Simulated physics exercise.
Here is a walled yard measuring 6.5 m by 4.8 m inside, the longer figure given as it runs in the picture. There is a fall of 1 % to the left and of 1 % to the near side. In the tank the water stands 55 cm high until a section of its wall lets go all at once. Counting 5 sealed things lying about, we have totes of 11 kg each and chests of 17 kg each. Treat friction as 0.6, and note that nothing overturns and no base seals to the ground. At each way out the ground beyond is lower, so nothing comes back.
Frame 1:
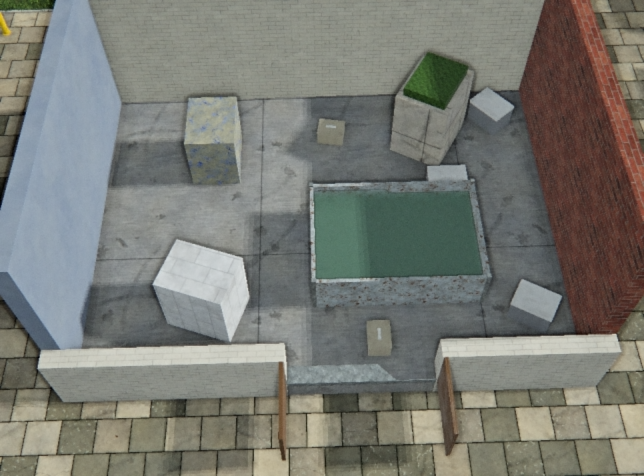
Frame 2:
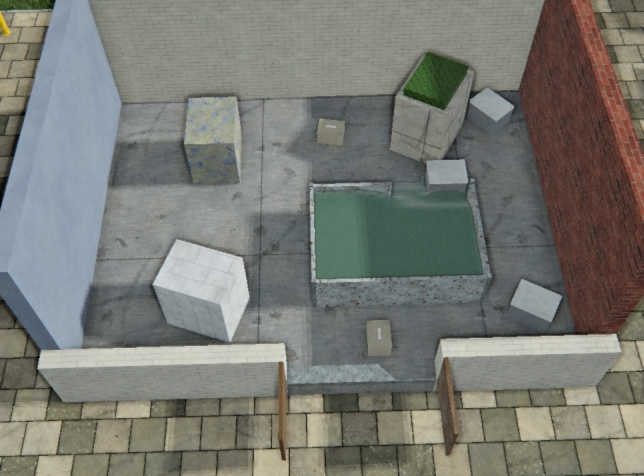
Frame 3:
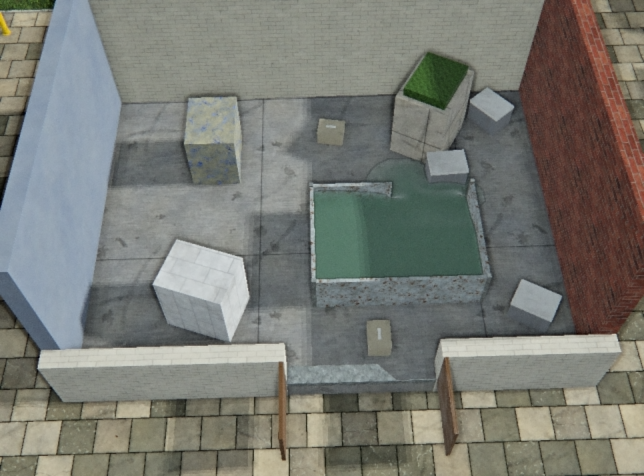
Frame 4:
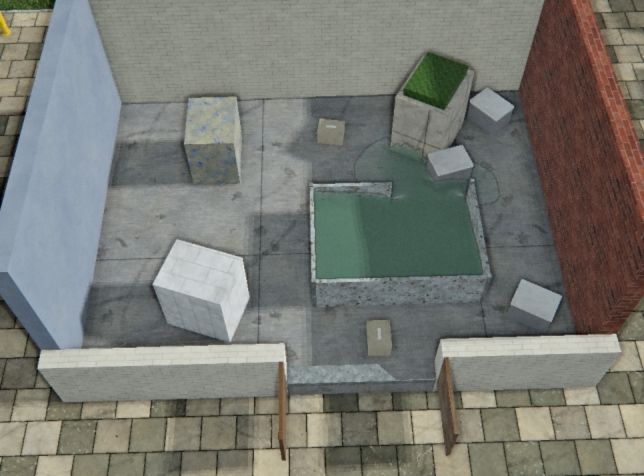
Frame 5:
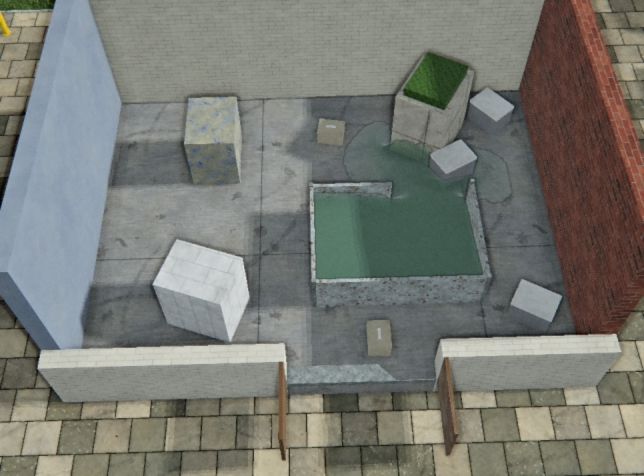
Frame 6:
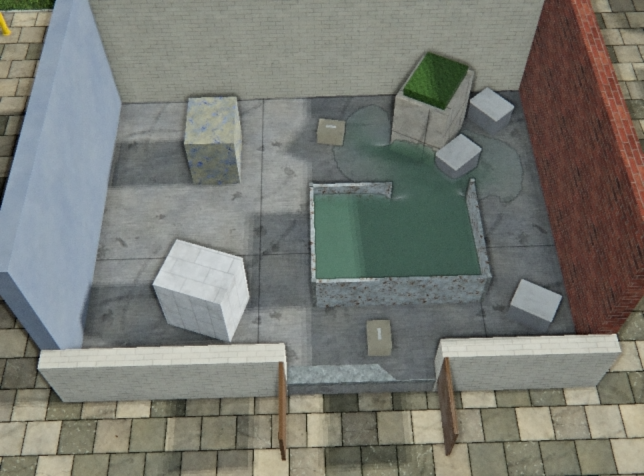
A walled tank of green water in a paved yard leaked at its back right corner, and the water spread across the ground while a small pale block there shifted slightly back and right.
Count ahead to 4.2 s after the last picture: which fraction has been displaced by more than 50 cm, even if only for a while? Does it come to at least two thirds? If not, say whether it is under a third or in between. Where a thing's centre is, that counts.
It is a medium share, a third or more but below two thirds.
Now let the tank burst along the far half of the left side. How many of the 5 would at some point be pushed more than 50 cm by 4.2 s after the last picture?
Then the count would be 0.
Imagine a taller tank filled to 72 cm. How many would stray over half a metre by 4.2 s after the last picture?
In that case the number is 3.
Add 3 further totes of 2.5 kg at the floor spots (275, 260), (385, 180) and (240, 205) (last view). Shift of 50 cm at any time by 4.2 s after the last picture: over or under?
First stays inside, second goes beyond, third goes beyond.
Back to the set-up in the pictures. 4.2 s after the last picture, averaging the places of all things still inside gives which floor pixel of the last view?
I'd say about (388, 199) in the last view.
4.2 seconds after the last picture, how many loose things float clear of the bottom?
The number is 3.
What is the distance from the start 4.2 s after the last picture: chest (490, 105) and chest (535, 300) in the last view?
Shifts in order: 80 cm; 0 cm.
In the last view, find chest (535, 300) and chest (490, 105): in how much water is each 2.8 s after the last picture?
First roughly 3 cm, second roughly 16 cm.
Then, 0.4 s after the last picture 1 of 5 are over 50 cm from their spots; 0 afloat.
Then, 1.5 s after the last picture 3 of 5 are over 50 cm from their spots; 2 afloat.
Then, 2.8 s after the last picture 3 of 5 are over 50 cm from their spots; 2 afloat.
Then, 4.2 s after the last picture 3 of 5 are over 50 cm from their spots, and 3 have been at some point; 3 afloat.
